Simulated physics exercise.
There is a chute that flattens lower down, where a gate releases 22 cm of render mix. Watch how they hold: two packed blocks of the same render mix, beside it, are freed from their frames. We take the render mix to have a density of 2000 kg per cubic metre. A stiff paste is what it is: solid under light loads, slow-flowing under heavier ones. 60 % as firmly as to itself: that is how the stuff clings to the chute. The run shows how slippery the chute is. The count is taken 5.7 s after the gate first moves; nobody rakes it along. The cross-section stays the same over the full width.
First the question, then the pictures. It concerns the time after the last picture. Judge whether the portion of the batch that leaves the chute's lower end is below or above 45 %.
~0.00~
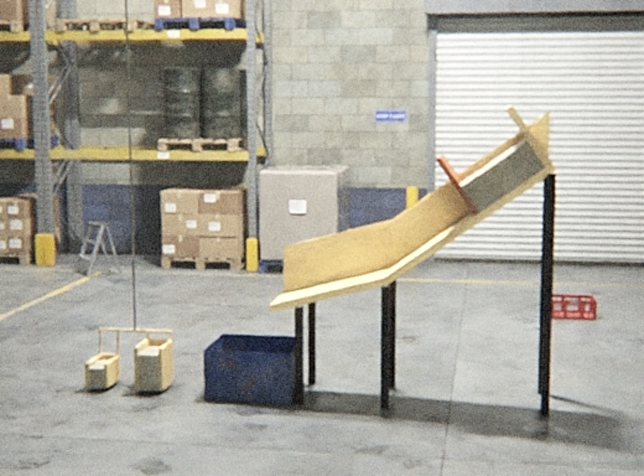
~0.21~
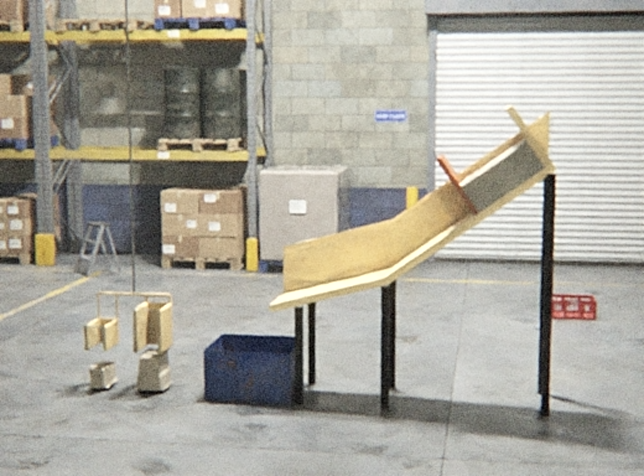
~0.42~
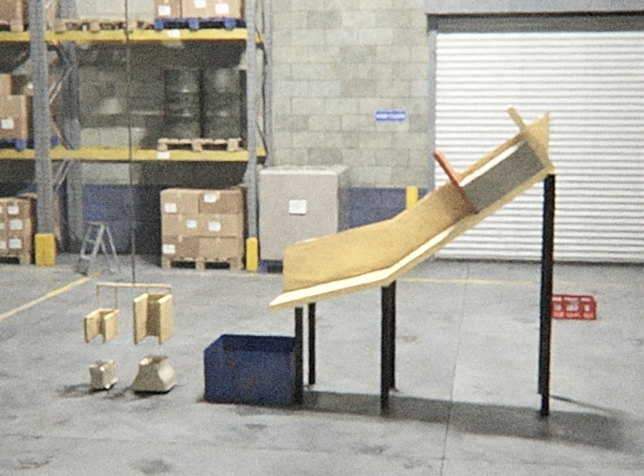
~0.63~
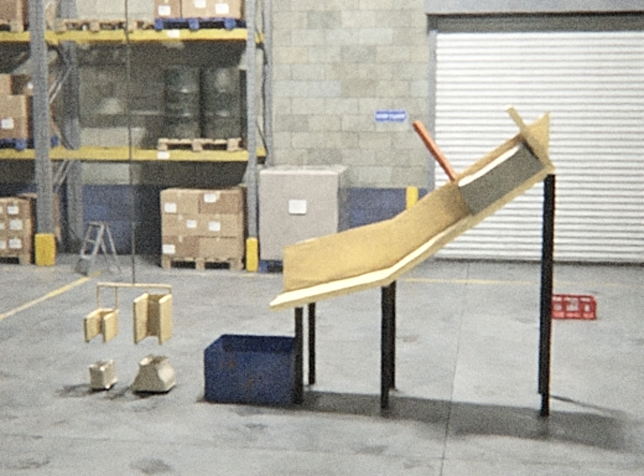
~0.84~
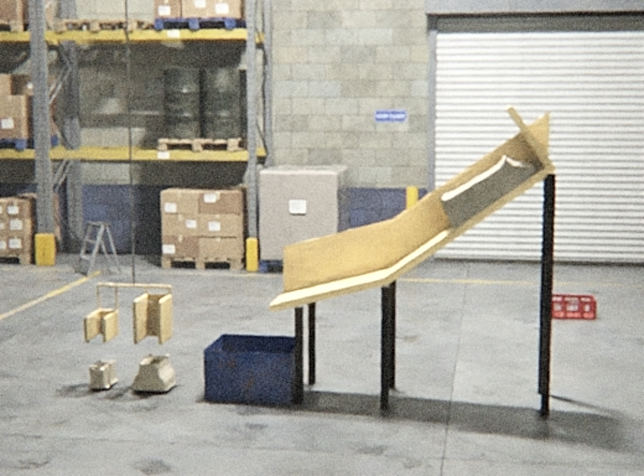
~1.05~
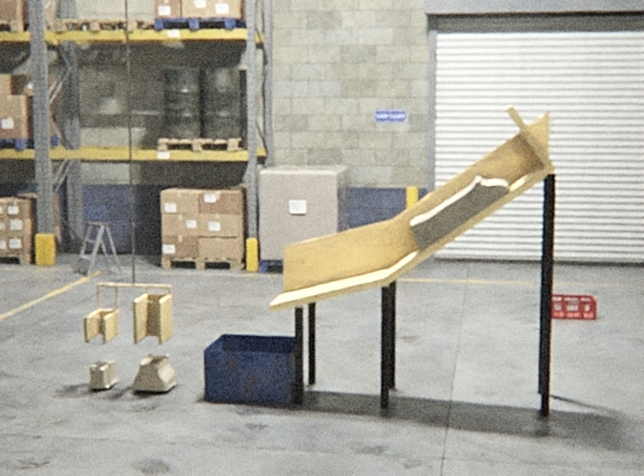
The answer is above.
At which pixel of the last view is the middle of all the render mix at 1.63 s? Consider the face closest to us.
Estimated pixel: (325, 281).
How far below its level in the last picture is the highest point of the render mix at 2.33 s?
The gap comes to about 86 centimetres.
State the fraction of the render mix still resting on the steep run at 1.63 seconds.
1 per cent.
After 1.63 s, 1 % is on the steep run, 99 % on the flatter one and 0 % past the end.
After 2.33 s, none is on the steep run, 17 % on the flatter one and 83 % past the end.
After 3.02 s, none is on the steep run, none on the flatter one and 100 % past the end.
After 3.71 s, none is on the steep run, none on the flatter one and 100 % past the end.
After 6.09 s, at the end, none is on the steep run, none on the flatter one and 100 % past the end.
